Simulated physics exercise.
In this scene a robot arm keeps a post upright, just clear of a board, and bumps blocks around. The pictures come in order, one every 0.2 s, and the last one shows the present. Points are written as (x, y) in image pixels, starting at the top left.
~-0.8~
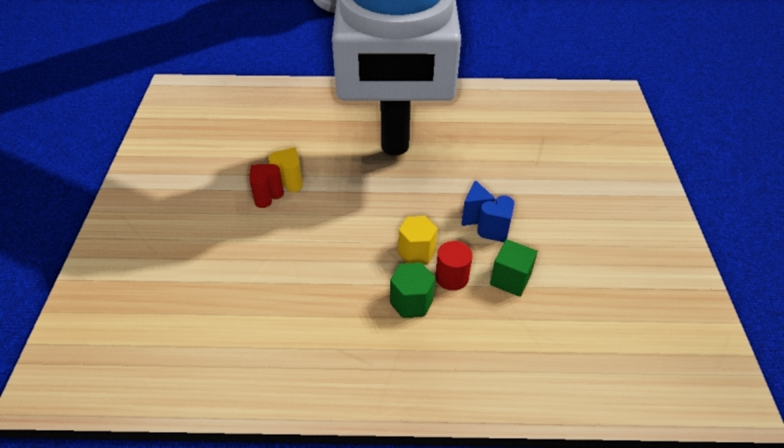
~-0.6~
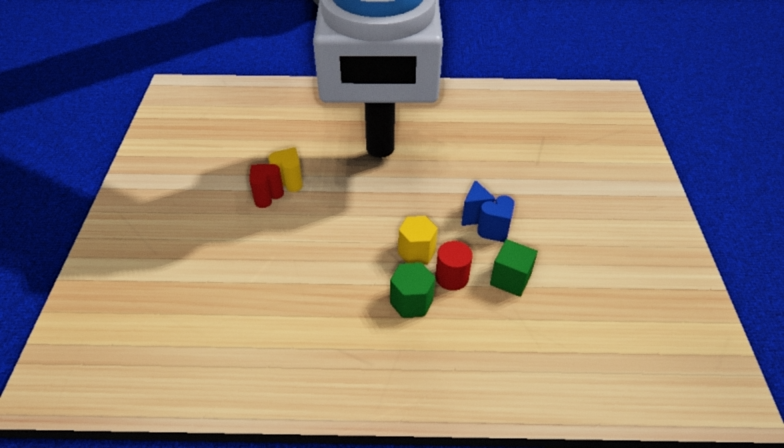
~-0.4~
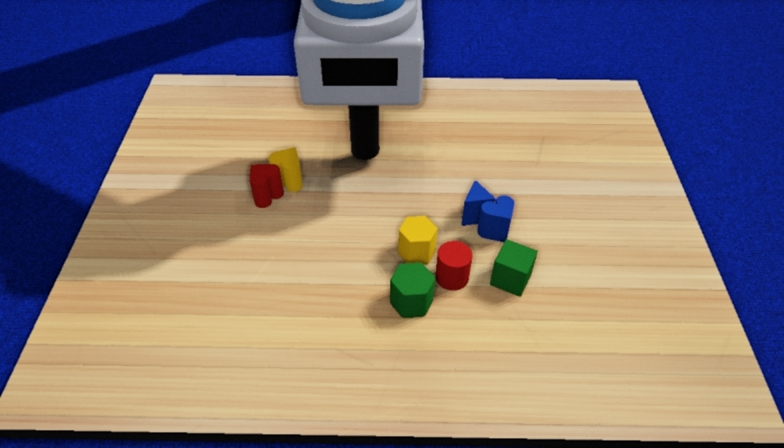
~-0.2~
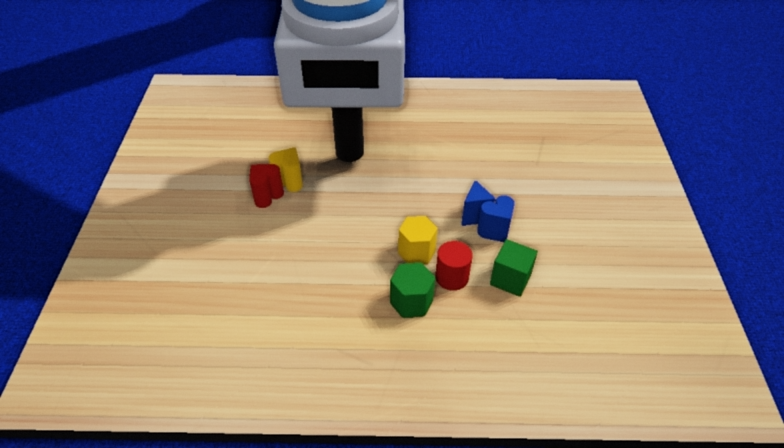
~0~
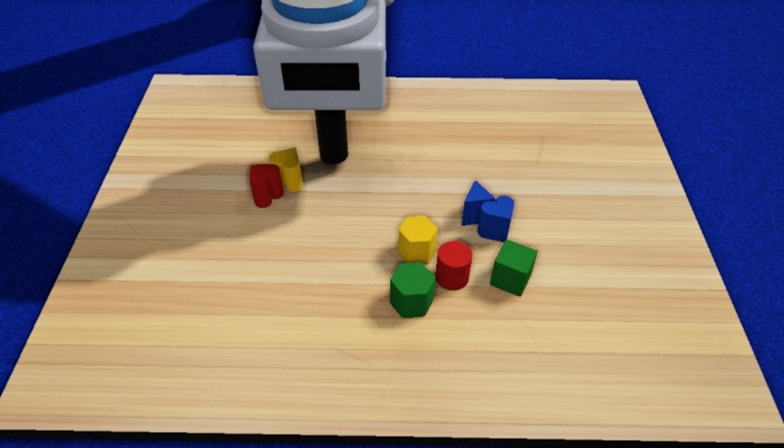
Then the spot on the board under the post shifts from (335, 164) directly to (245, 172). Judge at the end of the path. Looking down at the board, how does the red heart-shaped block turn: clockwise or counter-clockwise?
Short answer: Clockwise.
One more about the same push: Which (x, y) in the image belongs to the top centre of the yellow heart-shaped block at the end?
It comes to (267, 163).
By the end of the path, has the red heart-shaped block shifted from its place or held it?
Once the path ends, it is somewhere new.
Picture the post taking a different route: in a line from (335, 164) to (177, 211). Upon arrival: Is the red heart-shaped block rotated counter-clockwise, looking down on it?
Answer: Yes.
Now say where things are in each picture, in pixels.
Post tip (395, 147); block tops, red heart-shaped block (262, 172); yellow heart-shaped block (286, 157), in the first frame.
Post (380, 149); blocks unchanged, in the second frame.
Post (365, 151); blocks unchanged, in the third frame.
Post (350, 153); blocks unchanged, in the fourth frame.
Post (334, 155); red heart-shaped block (262, 172); yellow heart-shaped block (286, 157), in the fifth frame.
What follows on the original path. Halfway along, post (288, 159); red heart-shaped block (258, 180), turned 15° clockwise; yellow heart-shaped block (274, 161), turned 50° anticlockwise.
At the end, post (242, 163); red heart-shaped block (256, 184), turned 25° clockwise; yellow heart-shaped block (267, 163), turned 80° anticlockwise.
